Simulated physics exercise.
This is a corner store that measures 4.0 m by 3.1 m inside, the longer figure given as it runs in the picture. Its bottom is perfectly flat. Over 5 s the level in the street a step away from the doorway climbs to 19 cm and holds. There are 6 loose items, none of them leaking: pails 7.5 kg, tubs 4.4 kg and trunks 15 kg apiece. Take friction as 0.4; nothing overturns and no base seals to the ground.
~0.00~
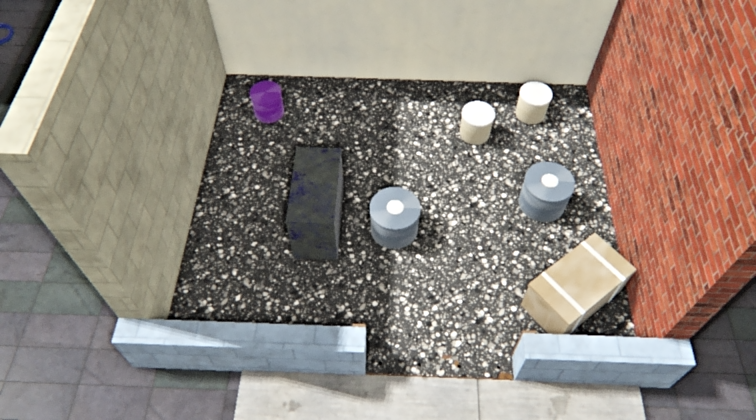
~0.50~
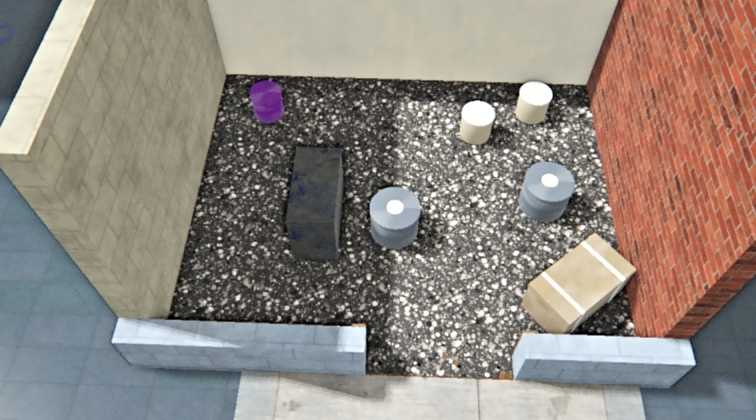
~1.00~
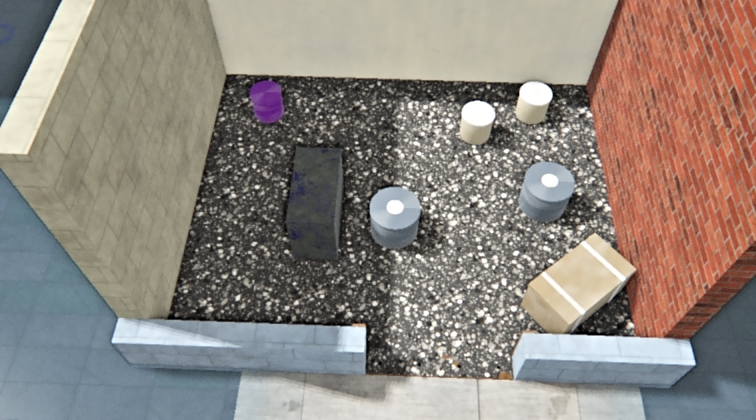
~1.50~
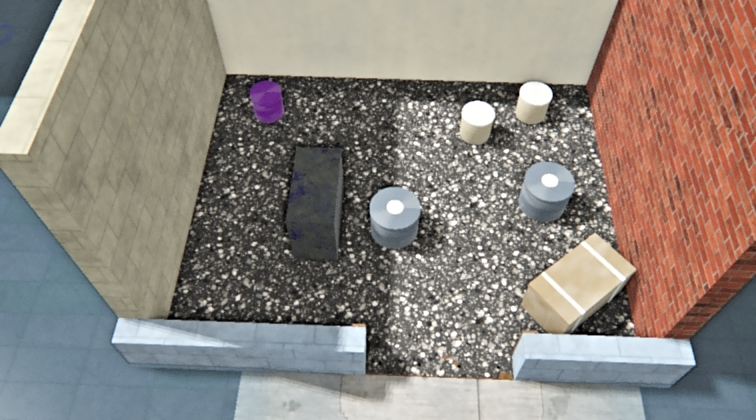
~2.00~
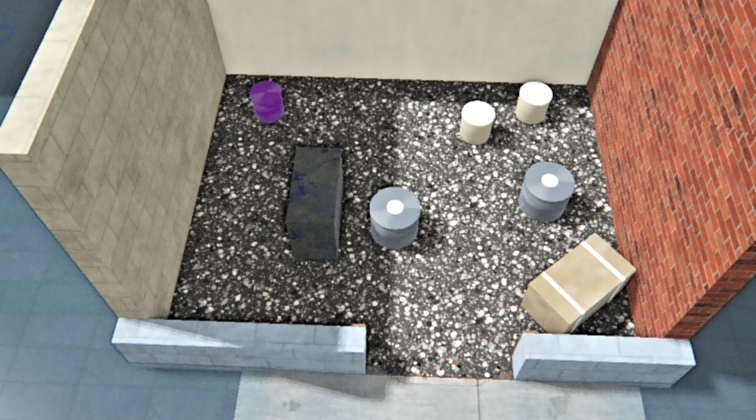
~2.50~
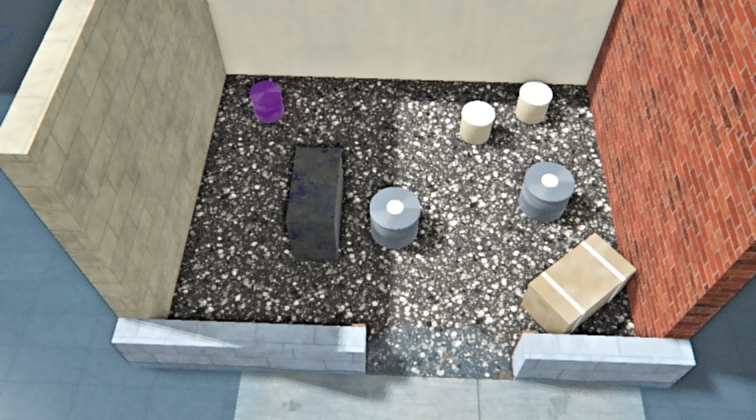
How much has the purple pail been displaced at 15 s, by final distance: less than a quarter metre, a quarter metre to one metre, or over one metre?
Result: A long trip.
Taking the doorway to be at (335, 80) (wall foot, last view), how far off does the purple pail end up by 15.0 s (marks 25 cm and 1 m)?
In that case the purple pail would have shifted a modest distance.
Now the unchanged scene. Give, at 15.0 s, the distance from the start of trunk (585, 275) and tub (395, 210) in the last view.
Net displacement, in order: 150 cm; 150 cm.
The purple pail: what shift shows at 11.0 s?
Around 80 cm from the start by that time.
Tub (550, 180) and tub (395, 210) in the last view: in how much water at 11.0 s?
Depth approx. 7 cm / 12 cm.
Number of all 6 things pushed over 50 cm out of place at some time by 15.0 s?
Count: 6.
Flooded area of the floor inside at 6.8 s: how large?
I'd put it close to 9.5 m2.
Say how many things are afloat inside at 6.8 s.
I'd say 2 of them.
After 3.5 s the purple pail is near (265, 92), 0.0 m from its start, aground; 0 afloat.
After 6.8 s the purple pail is near (265, 92), 0.0 m from its start, aground; 2 afloat.
After 11.0 s the purple pail is near (241, 149), 0.8 m from its start, aground; 5 afloat.
After 15.0 s the purple pail is near (271, 232), 1.7 m from its start, aground; 5 afloat.
